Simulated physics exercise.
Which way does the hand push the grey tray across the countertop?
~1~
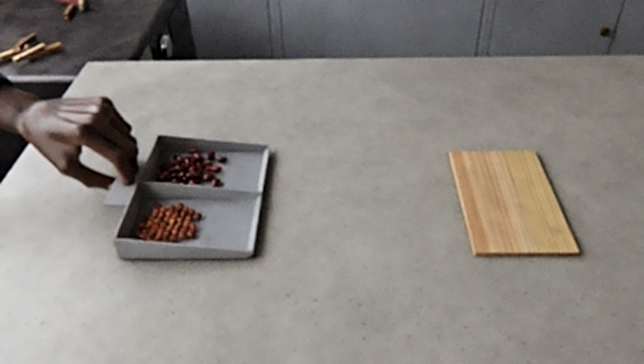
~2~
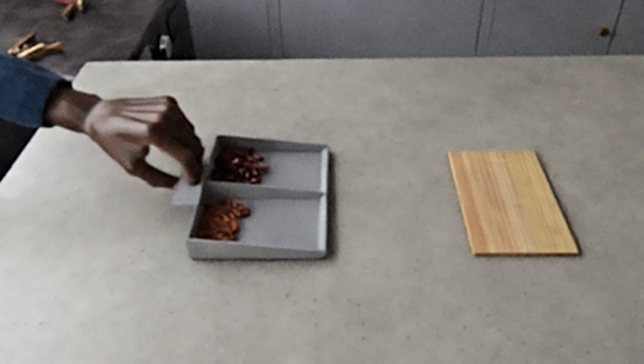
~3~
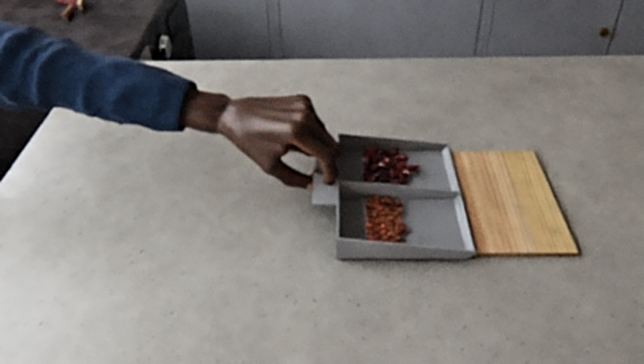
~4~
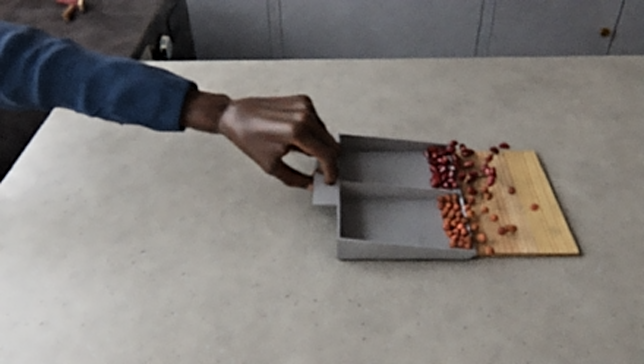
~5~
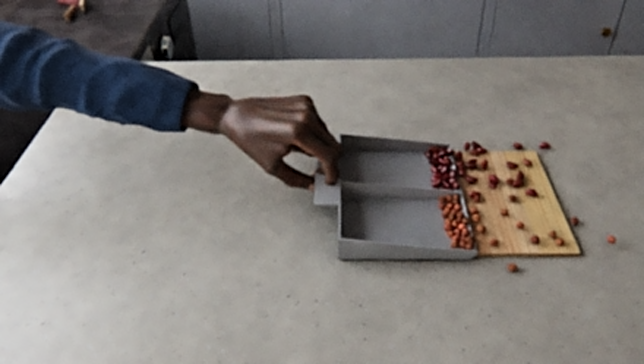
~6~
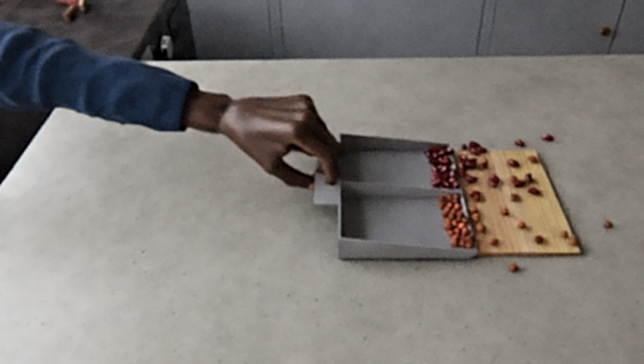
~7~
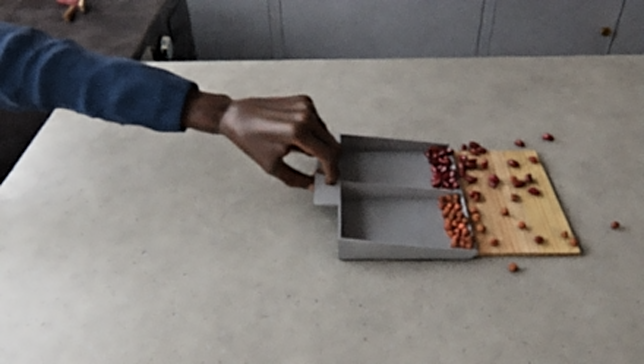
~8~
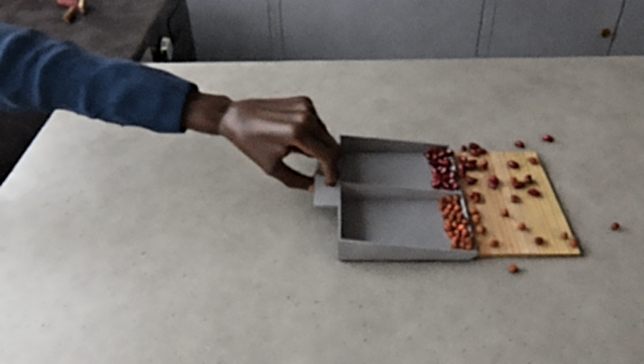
The hand pushes the tray to the right, towards the wooden board.
